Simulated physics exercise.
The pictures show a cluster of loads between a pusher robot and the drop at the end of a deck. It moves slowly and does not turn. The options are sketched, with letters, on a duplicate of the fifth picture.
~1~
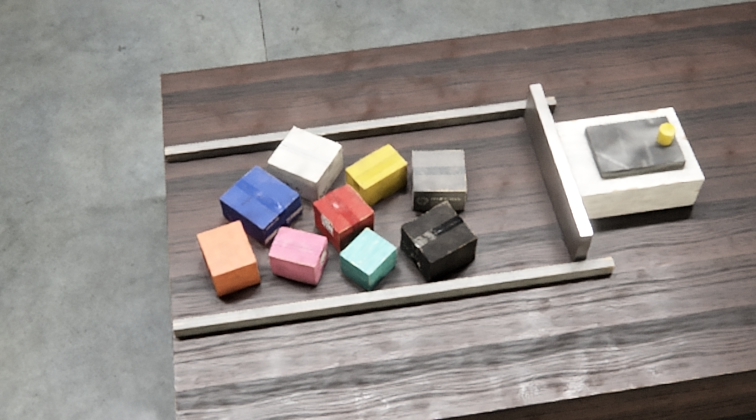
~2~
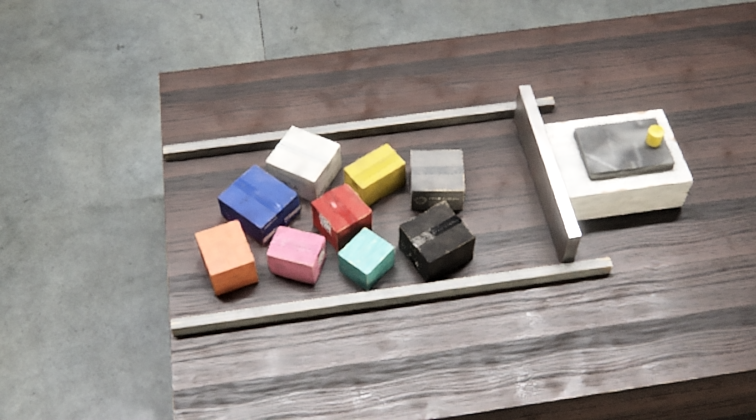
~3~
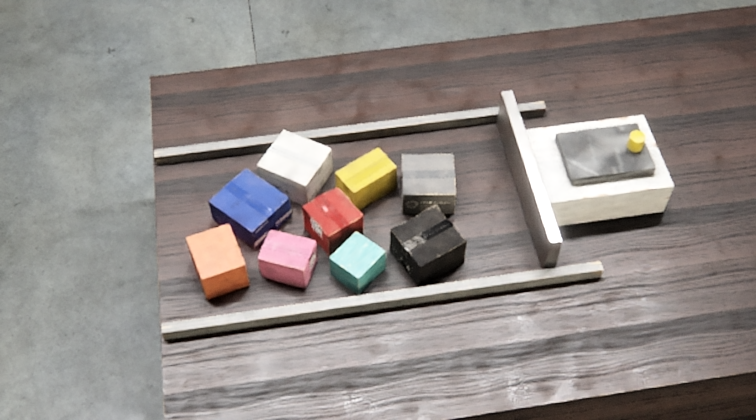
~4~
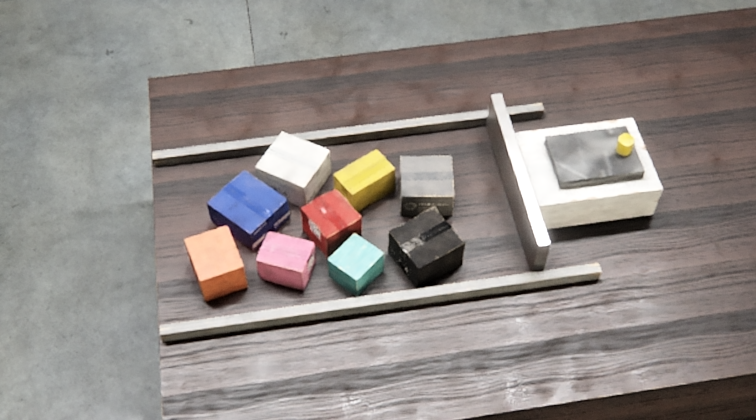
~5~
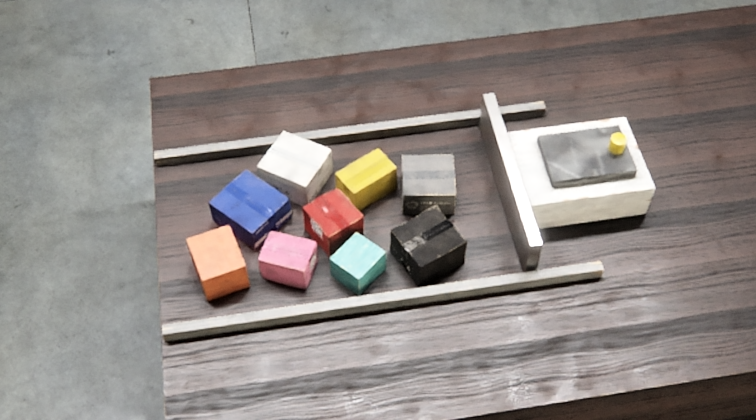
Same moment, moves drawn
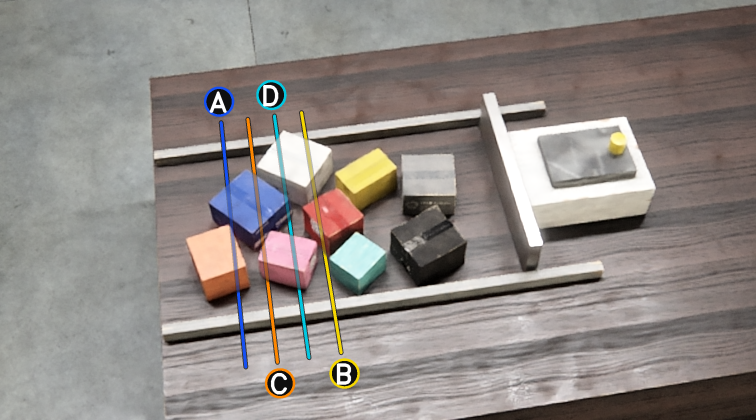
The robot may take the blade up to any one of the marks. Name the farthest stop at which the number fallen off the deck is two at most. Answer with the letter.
D is the last line within the limit.
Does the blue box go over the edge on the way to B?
No.
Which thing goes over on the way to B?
It is the orange crate.
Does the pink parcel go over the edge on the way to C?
By then, yes.
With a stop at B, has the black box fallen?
By then, no.
On the copy, A at (232, 234); B at (320, 222); C at (261, 230); D at (290, 226).
On D. First, robot (502, 166); white box (289, 168); turquoise crate (353, 264).
Then, robot (424, 177); orange crate (178, 273); blue box (207, 221).
Finally, robot (364, 185); orange crate over the edge; blue box over the edge; two fallen.
By contrast, A drops six; B is within the limit but short; C drops three.
